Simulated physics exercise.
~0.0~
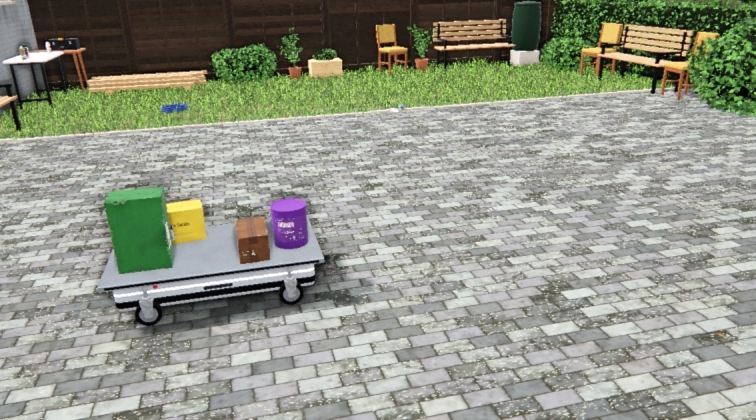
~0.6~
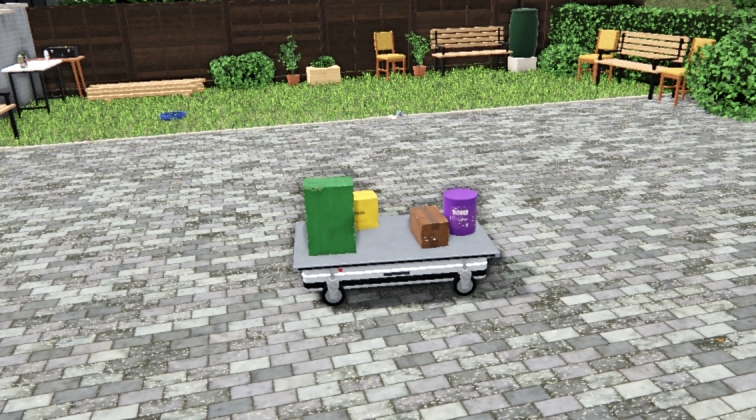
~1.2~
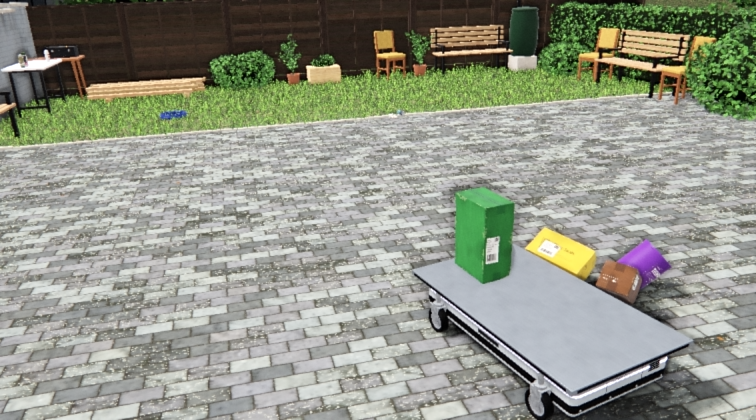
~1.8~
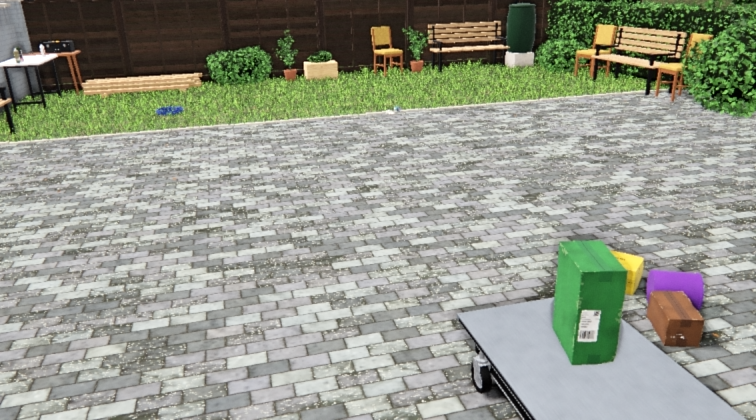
A flat grey cart carrying a green box, a yellow parcel, a brown parcel and a purple pail rolls across a paved yard, seen from slightly above by a gently swaying camera. Benches, chairs and shrubs line the grass and dark fence behind. The cart travels from the left toward the right, then swings round toward the viewer. As it turns, the yellow parcel, brown parcel and purple pail come off its far side, the yellow parcel and pail tipping over. The cart ends at the lower right with the green box still standing on it, the others lying just beyond.
